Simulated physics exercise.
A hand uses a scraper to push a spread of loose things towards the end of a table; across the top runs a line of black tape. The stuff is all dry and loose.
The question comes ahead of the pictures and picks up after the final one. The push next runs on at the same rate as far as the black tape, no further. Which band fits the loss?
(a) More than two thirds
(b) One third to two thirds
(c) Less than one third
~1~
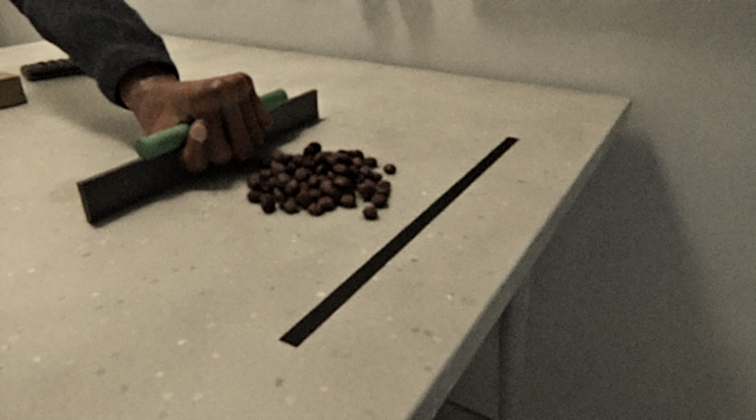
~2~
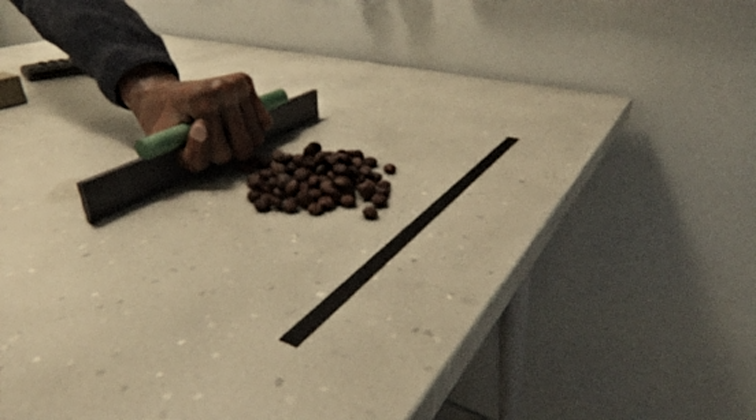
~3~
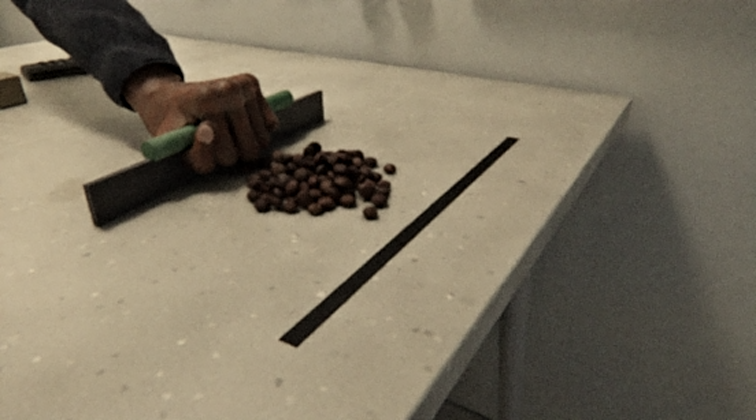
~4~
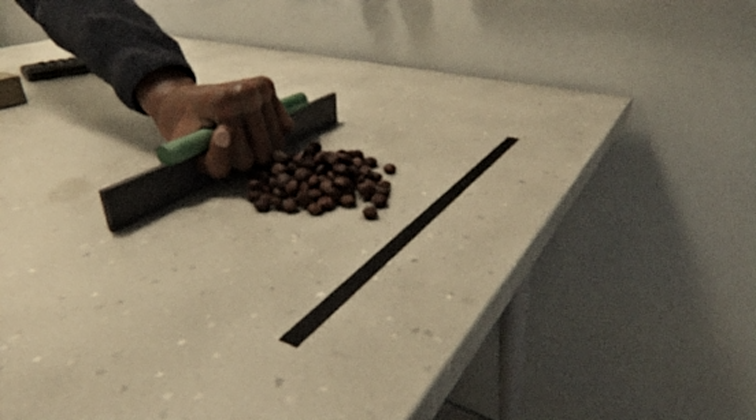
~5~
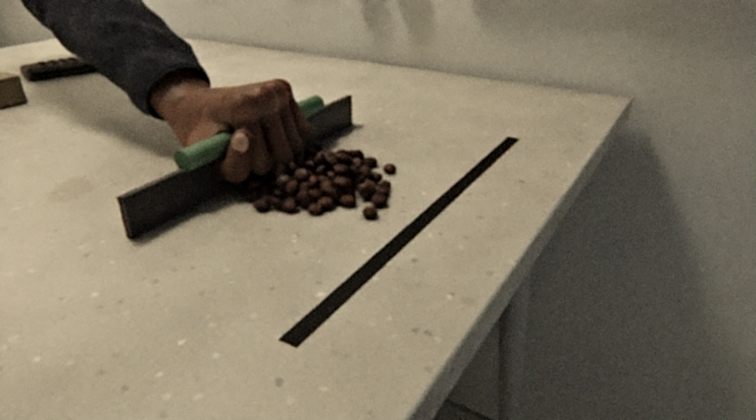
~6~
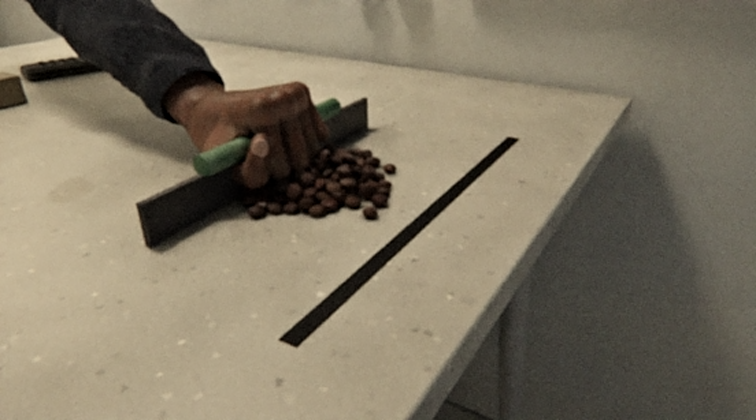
Answer: C.
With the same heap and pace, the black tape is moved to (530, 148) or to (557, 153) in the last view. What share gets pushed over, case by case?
About 30 %, then 70 %.
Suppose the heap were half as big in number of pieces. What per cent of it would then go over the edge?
0 %, about.
Just after the last frame, scraper still moving, near (357, 157); heap all on the table, its front near (437, 221).
A moment on, scraper stopped at the black tape; heap just a few over the edge.
Further on, scraper stopped at the black tape; heap about a tenth over the edge.
When it is over, scraper stopped at the black tape; heap about a tenth over the edge.
